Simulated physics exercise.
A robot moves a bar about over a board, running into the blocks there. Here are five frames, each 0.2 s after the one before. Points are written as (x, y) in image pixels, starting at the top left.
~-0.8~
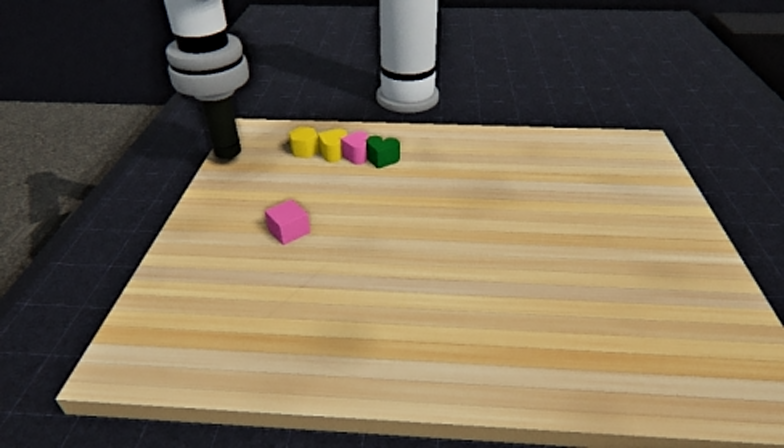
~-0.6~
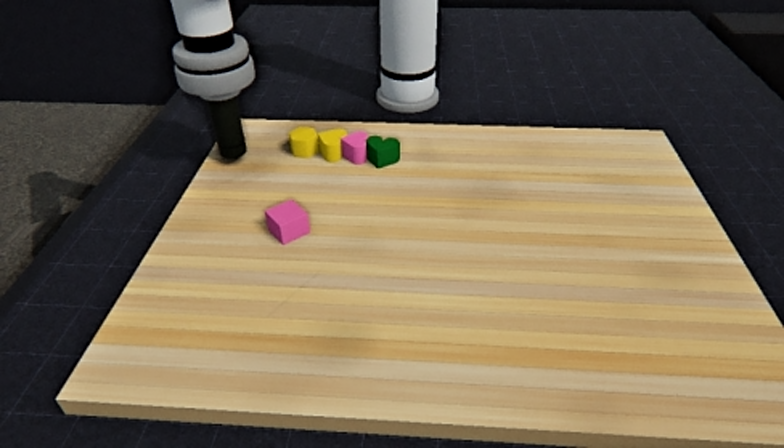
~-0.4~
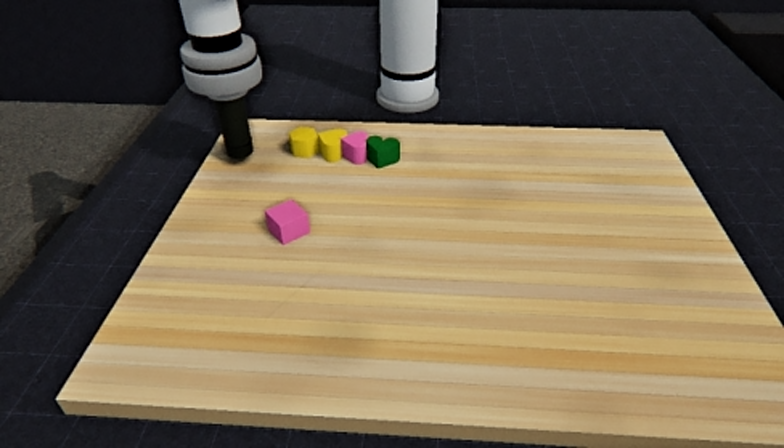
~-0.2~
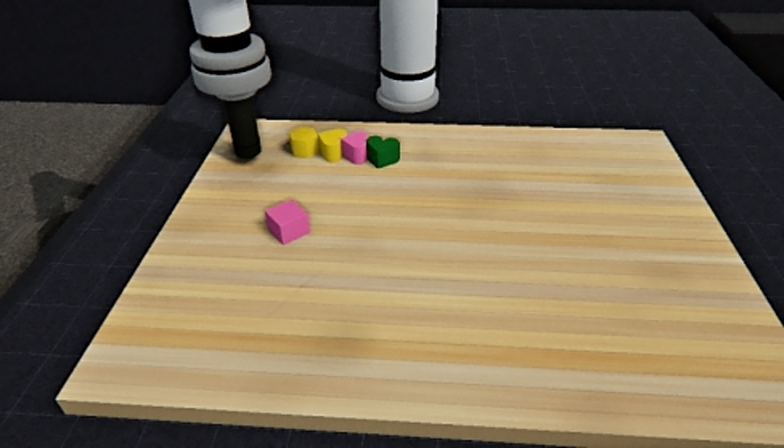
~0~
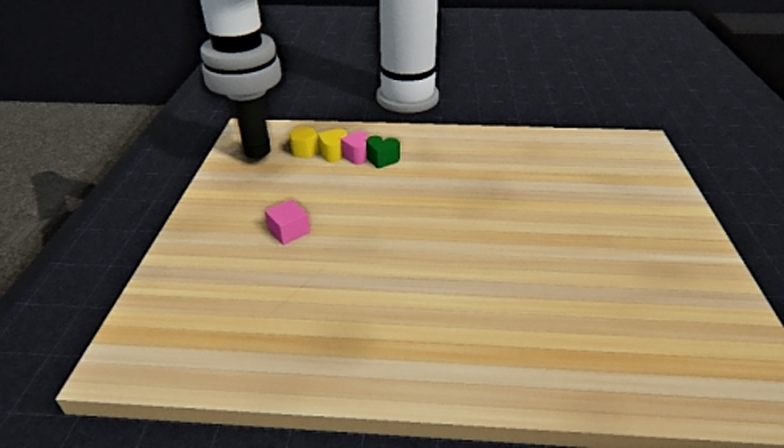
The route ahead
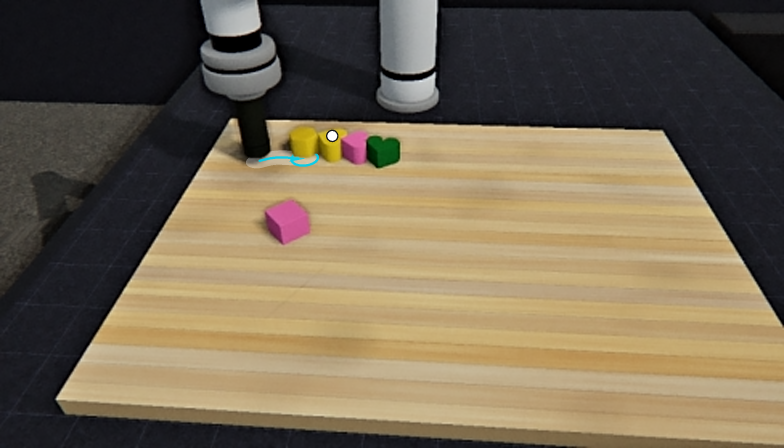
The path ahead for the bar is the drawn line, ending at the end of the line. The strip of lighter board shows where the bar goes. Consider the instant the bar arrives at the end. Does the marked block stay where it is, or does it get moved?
Shifted out of place.
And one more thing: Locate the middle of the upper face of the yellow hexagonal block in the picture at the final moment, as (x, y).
It comes to (317, 129).
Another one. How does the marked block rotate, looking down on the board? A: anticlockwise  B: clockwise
Option B.
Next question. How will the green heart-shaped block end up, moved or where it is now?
If the bar follows that path, the green heart-shaped block stays in its place.
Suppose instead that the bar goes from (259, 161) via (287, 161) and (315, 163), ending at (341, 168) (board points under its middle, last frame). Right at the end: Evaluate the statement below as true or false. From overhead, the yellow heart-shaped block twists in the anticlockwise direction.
The statement is false.
Path on the board, from (259, 161) through (275, 158) and (290, 158) to (305, 158); the dot is on the yellow heart-shaped block.
On the path given first. Halfway along, bar at (281, 149); nothing pushed yet.
At the end, bar at (304, 150); yellow hexagonal block at (317, 129), turned 40° anticlockwise; yellow heart-shaped block at (342, 131), turned 35° clockwise; pink heart-shaped block at (358, 139); green heart-shaped block in place.
